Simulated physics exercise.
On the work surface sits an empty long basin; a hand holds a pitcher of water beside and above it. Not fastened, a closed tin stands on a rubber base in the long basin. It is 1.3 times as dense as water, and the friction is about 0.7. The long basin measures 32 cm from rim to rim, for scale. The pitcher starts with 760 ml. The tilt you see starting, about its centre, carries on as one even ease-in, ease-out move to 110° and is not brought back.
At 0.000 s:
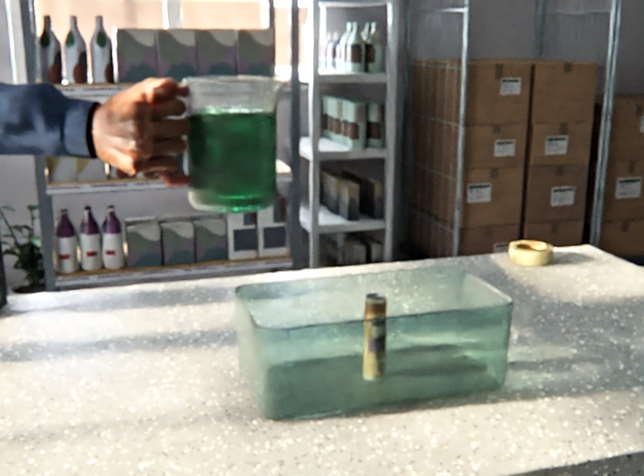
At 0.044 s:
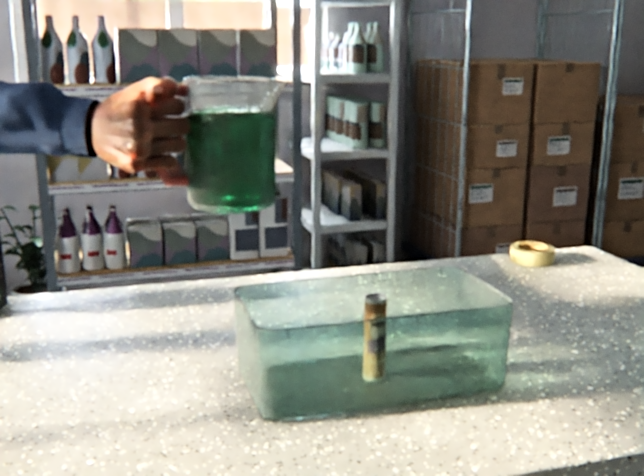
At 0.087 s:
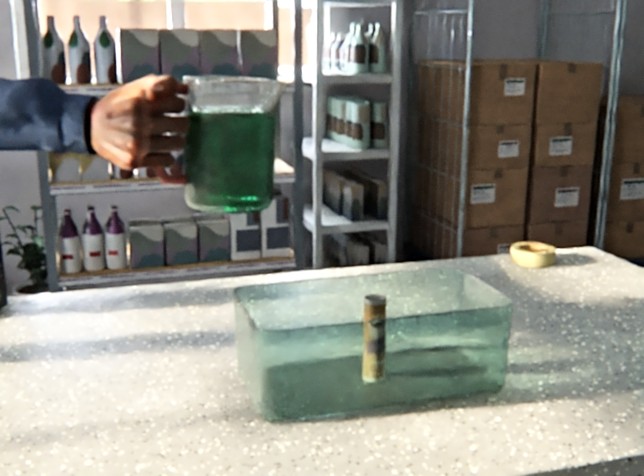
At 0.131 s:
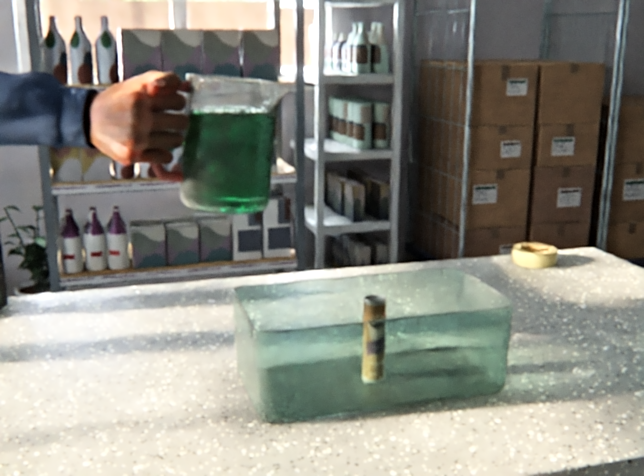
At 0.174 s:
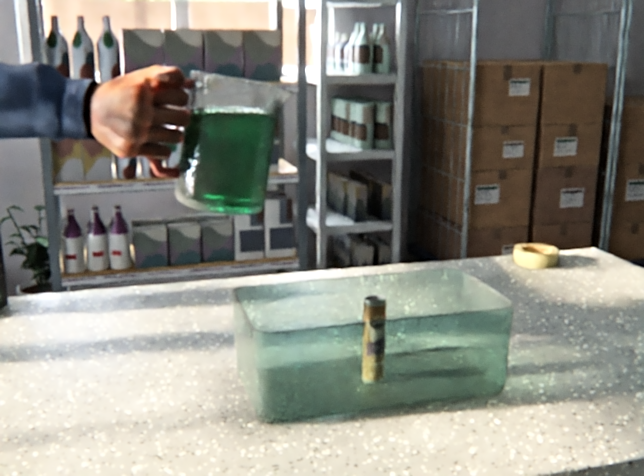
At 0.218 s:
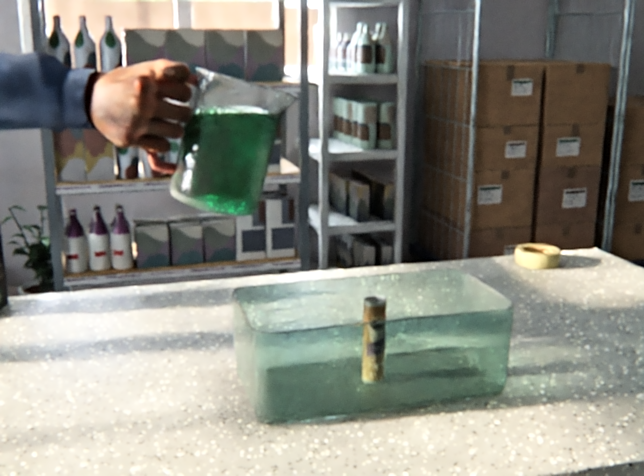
At the start, a hand at the left holds a clear pitcher of green liquid upright above a long, greenish transparent basin, where a small closed tin stands. The hand then gradually tilts the pitcher to the right, while the basin and tin stay still on the speckled work surface.
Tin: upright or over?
Over.
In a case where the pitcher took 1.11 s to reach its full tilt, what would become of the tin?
Well, the tin simply tips.
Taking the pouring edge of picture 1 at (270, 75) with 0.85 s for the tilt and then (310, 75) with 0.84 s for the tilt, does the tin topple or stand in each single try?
Try 1: Still standing; try 2: Tipped over.
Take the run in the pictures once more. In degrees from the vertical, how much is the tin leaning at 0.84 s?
Lean: Around 0° from upright.
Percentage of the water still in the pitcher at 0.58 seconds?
Still held: Roughly 86 % of the total.
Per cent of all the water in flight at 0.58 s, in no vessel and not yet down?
Near 14 in a hundred.
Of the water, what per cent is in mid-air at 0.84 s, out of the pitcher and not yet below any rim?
In-air share: About 32 %.
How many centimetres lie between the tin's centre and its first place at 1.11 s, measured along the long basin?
Centre to centre, close to 10 cm.
Then, 0.58 s in, the tilt is 77° and 86 per cent is still to pour; the tin stands where it began.
Then, 0.84 s in, the tilt is 108° and 31 per cent is still to pour; the tin stands 2 cm from where it began.
Then, 1.11 s in, the tilt is 110° and 3 per cent is still to pour; the tin lies on its side.
Then, 1.41 s in, the tilt is 110° and 0 per cent is still to pour; the tin lies on its side.
Finally, the tin lies on its side.
